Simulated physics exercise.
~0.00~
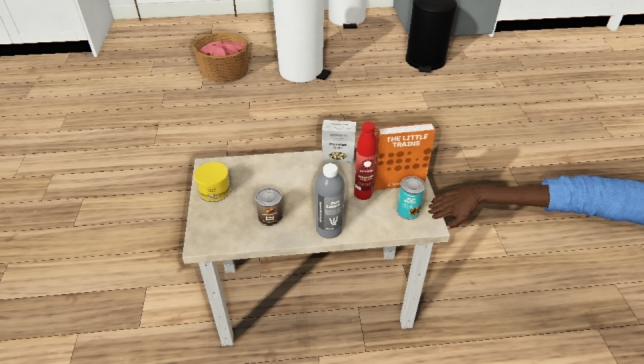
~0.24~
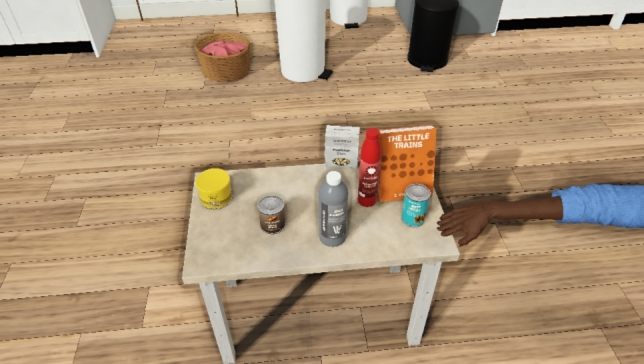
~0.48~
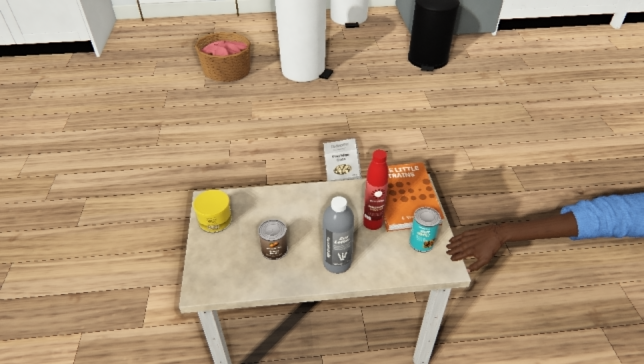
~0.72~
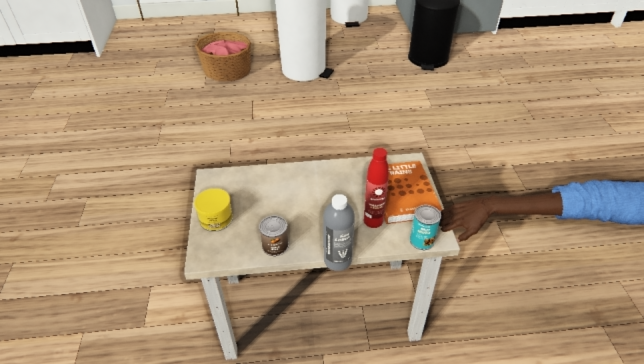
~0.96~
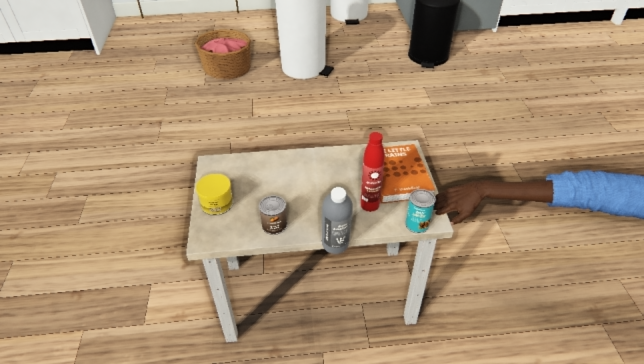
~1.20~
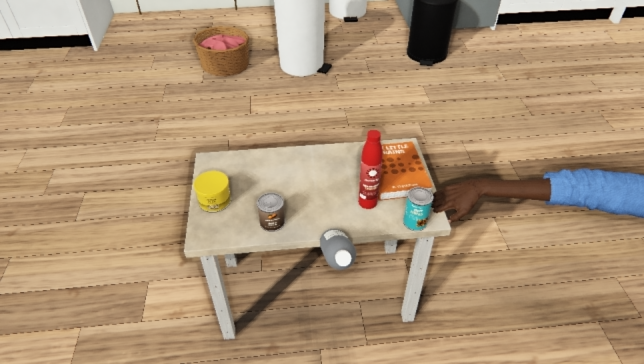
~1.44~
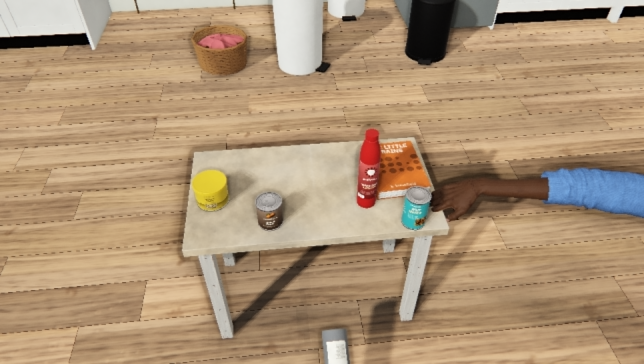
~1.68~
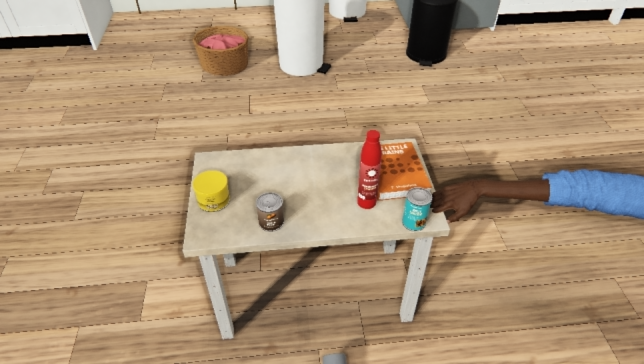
On a wooden floor, a hand at the right edge of a small, crowded side table moved it forward and back; the white packet and orange book toppled, the packet disappeared from view, and the grey bottle tipped off the front onto the floor.
